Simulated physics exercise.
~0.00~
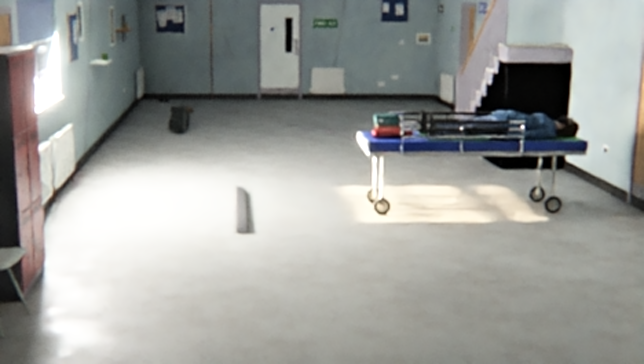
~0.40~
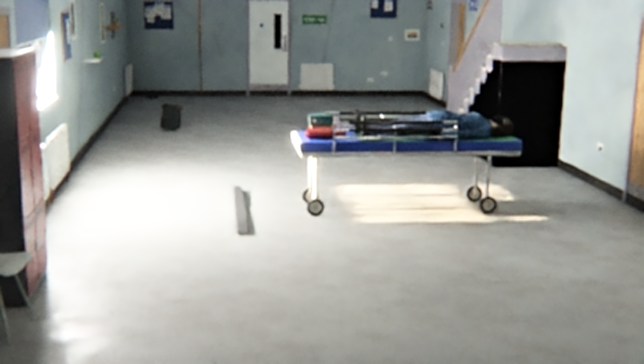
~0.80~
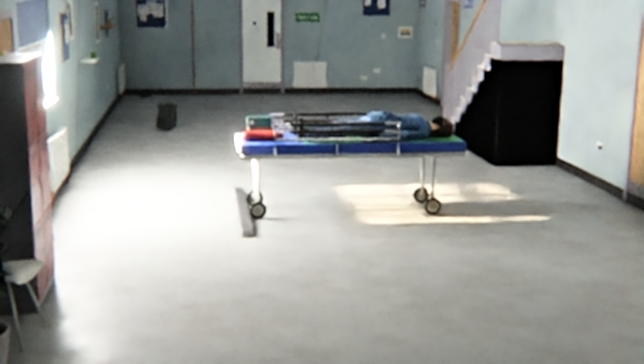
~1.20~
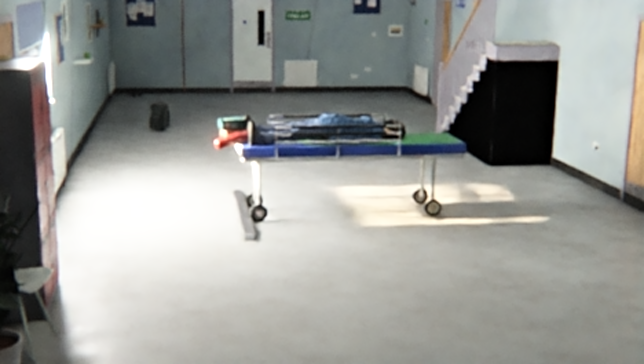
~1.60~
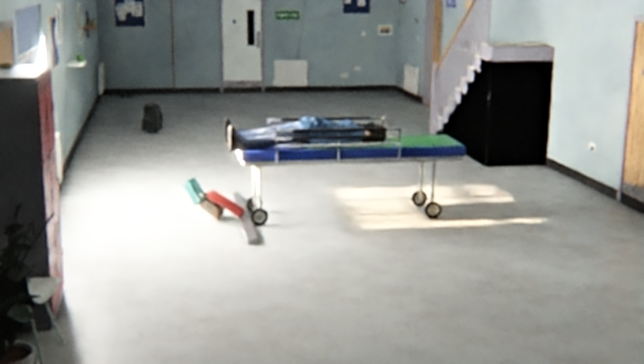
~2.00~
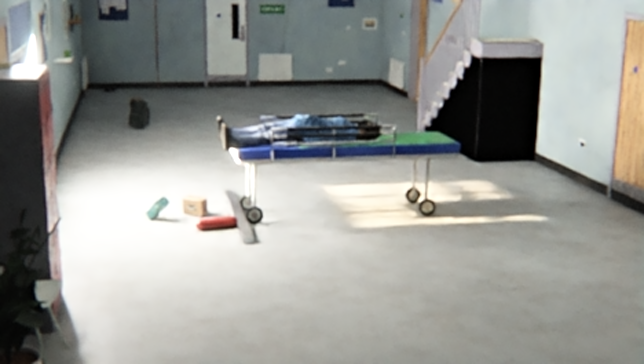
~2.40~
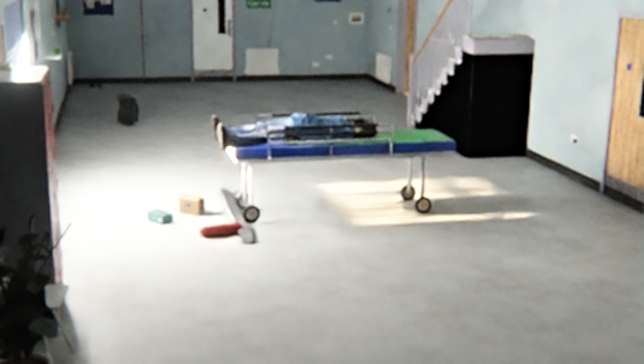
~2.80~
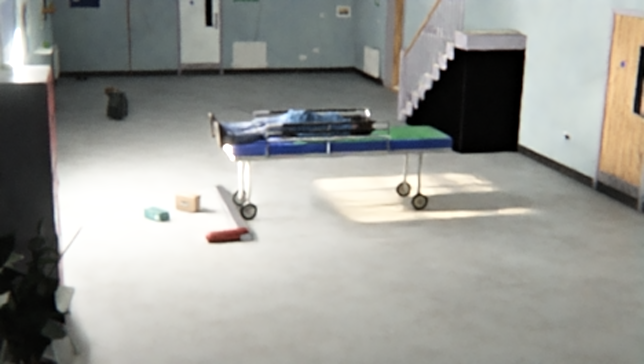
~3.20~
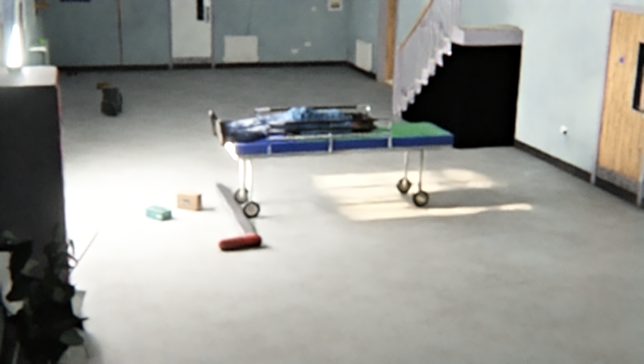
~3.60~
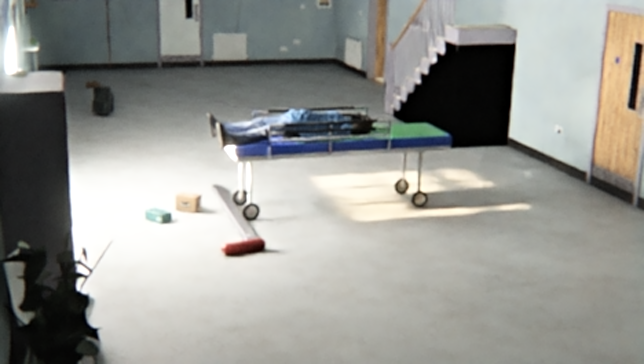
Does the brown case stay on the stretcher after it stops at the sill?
No, the brown case tumbles off the left end of the stretcher and ends up on the floor.
